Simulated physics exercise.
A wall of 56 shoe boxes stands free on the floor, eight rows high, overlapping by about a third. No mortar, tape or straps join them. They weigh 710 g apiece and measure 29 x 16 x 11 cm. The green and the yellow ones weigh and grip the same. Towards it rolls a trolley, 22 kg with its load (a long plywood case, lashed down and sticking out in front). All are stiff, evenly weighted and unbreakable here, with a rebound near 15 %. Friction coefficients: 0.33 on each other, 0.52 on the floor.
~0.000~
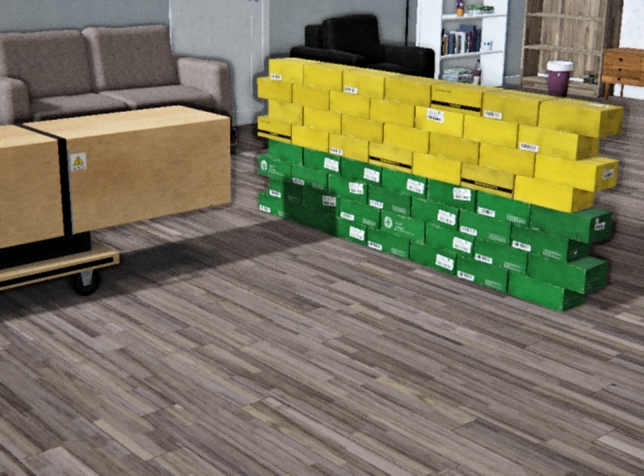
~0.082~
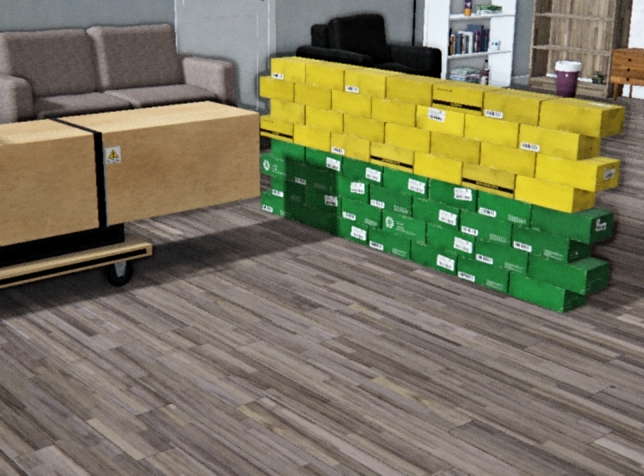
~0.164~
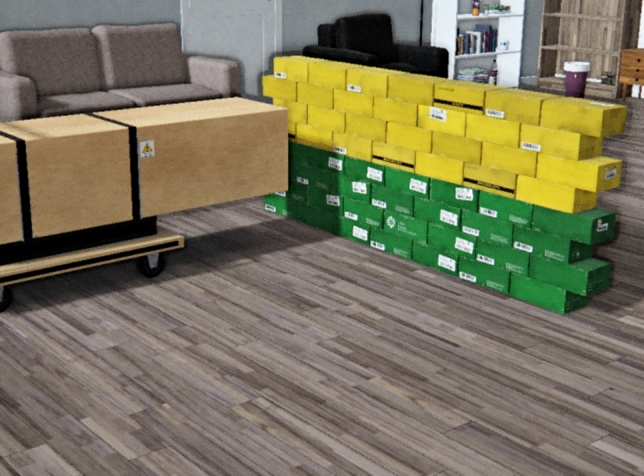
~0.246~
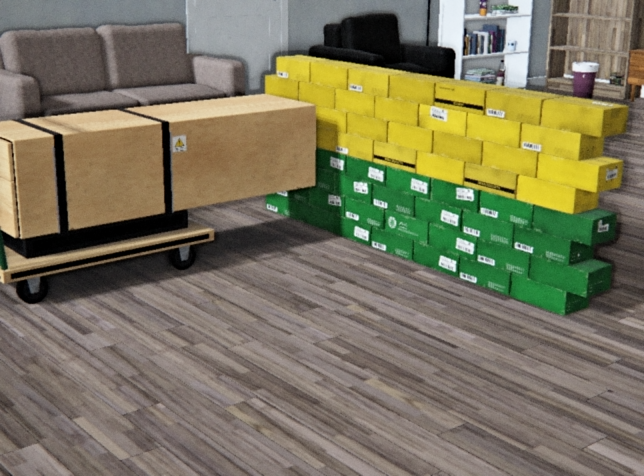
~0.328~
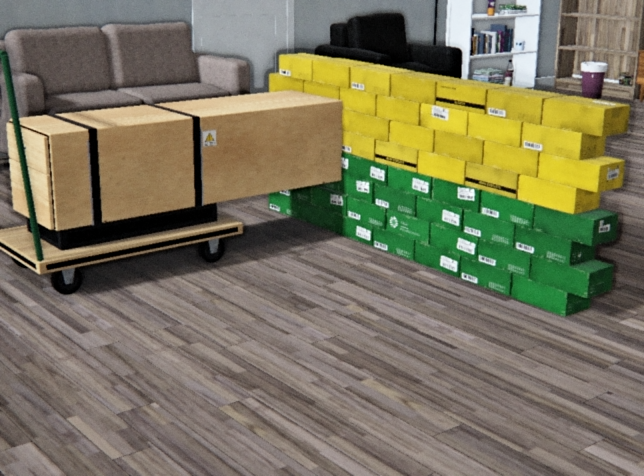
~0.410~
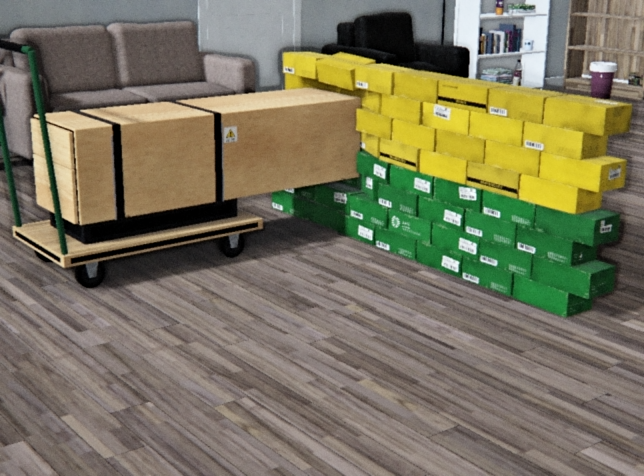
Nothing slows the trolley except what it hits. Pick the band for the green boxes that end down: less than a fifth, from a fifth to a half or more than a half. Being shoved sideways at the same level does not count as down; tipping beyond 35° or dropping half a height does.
It comes to between a fifth and a half.
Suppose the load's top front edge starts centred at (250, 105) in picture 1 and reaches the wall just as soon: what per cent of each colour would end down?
In that case green 30, yellow 60 per cent.
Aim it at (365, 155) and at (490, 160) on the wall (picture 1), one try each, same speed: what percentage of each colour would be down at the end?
Green 20 then 10, yellow 80 then 60 per cent.
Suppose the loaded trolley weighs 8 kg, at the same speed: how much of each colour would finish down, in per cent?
Then green 30, yellow 60 per cent.
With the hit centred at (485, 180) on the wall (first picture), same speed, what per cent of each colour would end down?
Then green 30, yellow 70 per cent.
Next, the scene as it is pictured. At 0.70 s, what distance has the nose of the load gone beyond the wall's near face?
Some 45 cm beyond.
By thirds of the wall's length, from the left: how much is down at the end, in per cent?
In per cent: Left 80, middle 50, right 0.
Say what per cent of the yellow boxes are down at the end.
Ending so: Yellow 60 per cent.
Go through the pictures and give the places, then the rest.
In the first frame (places mark the middle of the side facing us; the camera moves round a little), load (220, 145) 64 cm short of the wall; top green box (502, 209); top yellow box (407, 93); nothing disturbed.
Load (250, 140) 47 cm short of the wall; top green box (503, 209), in the second frame.
Load (279, 135) 30 cm short of the wall; top green box (504, 209), in the third frame.
Load (307, 131) 14 cm short of the wall; top green box (505, 209), in the fourth frame.
Load (333, 126) 19 mm into the wall's line; top green box (506, 209); 13 disturbed, none down, in the fifth frame.
Load (352, 123) 13 cm into the wall's line; top green box (507, 209); top yellow box (415, 88); steepest lean 14°, the box at (334, 76); 21 disturbed, none down, in the sixth frame.
After 0.70 s, load 46 cm past the wall's line, still rolling; 4 of the 28 green boxes down (12 of 56 in all colours); top green box unmoved; top yellow box leaning 9°.
After 1.16 s, load 88 cm past the wall's line, still rolling; 8 of the 28 green boxes down (26 of 56 in all colours); top green box unmoved; top yellow box leaning 52°, 47 cm lower.
At rest (2.5 s), load 1.07 m past the wall's line, stopped; 8 of the 28 green boxes down (26 of 56 in all colours); top green box unmoved; top yellow box upside down. That is 29 per cent. As the last picture would show them, middles, top green box near (521, 206), top yellow box near (616, 230).
